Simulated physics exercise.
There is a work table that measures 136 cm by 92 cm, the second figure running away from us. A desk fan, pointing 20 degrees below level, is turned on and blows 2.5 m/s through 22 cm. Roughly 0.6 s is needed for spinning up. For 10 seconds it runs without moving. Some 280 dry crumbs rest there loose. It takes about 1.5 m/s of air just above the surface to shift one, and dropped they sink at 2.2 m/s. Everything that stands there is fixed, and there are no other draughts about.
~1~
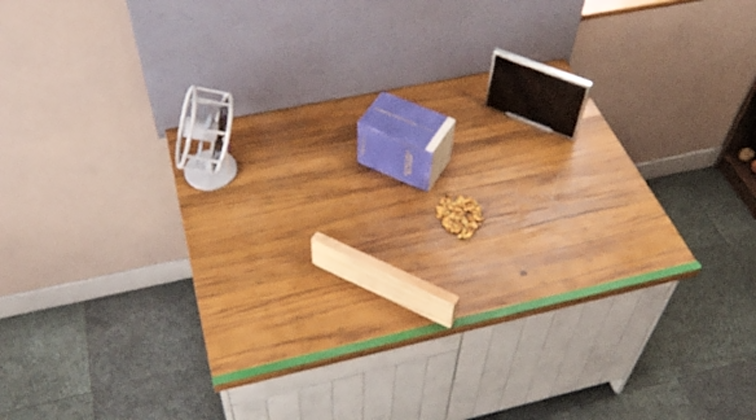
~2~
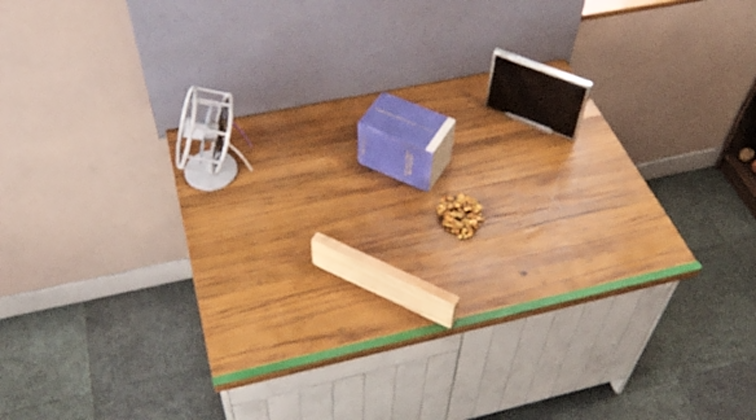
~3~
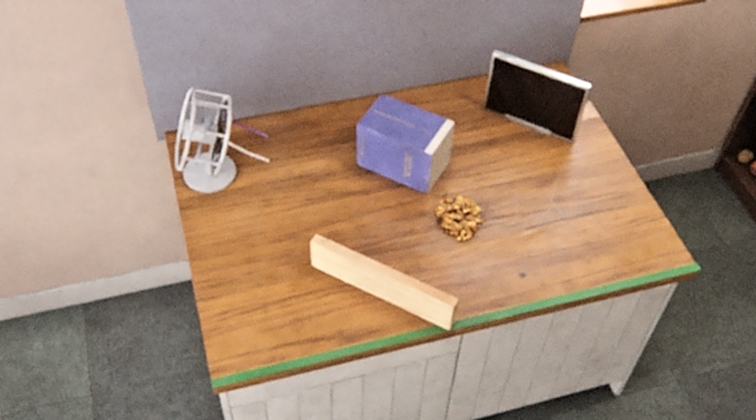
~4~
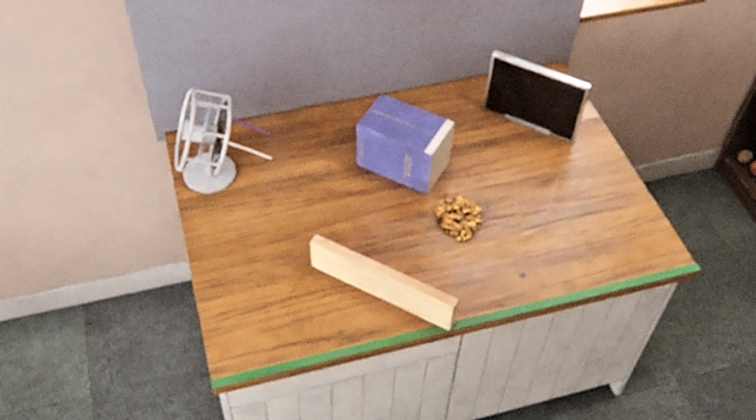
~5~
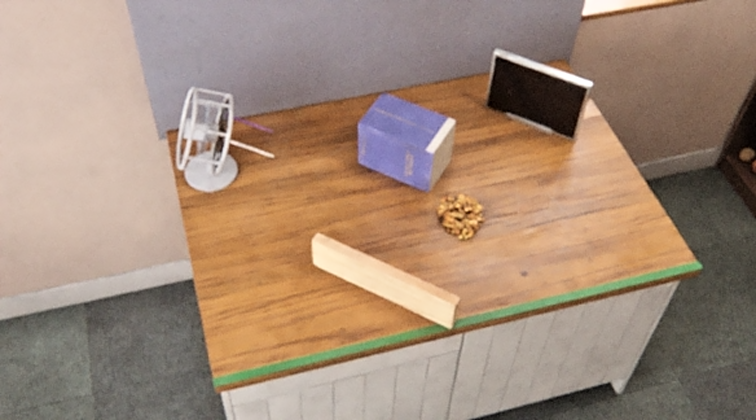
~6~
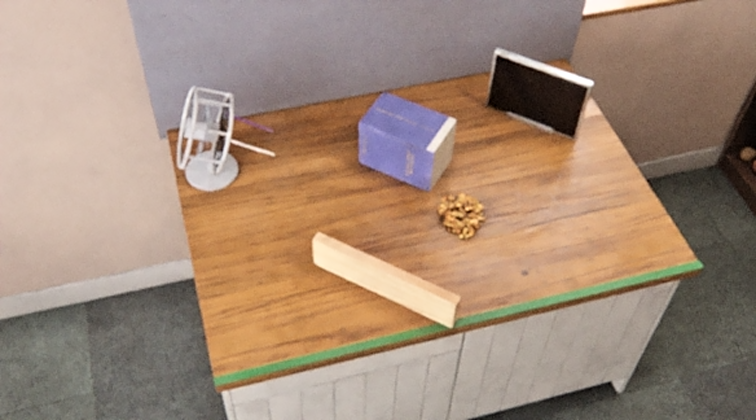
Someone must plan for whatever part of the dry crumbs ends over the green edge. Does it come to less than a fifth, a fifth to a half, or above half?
It's going to be the bigger part that ends over that edge.
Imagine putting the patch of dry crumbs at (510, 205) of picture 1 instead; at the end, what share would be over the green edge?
Share at the end: Near 1 %.
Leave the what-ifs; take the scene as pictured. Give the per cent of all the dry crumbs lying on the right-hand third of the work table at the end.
3 %.
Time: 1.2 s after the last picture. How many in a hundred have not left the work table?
About 40 per cent remain.
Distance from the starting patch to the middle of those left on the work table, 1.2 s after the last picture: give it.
About 5 cm.
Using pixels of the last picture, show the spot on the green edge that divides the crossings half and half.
Median crossing point, approx. (629, 286).
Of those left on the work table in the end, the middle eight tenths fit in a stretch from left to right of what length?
Looks like some 20 cm to me.
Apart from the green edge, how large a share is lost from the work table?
I would say close to 0 %.
Then, 1.2 s after the last picture, 57 % are over the green edge; the middle of those still in play is near (493, 223); 49 % have settled or left.
Then, 2.4 s after the last picture, 72 % are over the green edge; the middle of those still in play is near (475, 206); 74 % have settled or left.
Then, 4.7 s after the last picture, 75 % are over the green edge; the middle of those still in play is near (470, 204); 79 % have settled or left.
Then, 9.2 s after the last picture, at the end, 77 % are over the green edge; the middle of those still in play is near (470, 204).
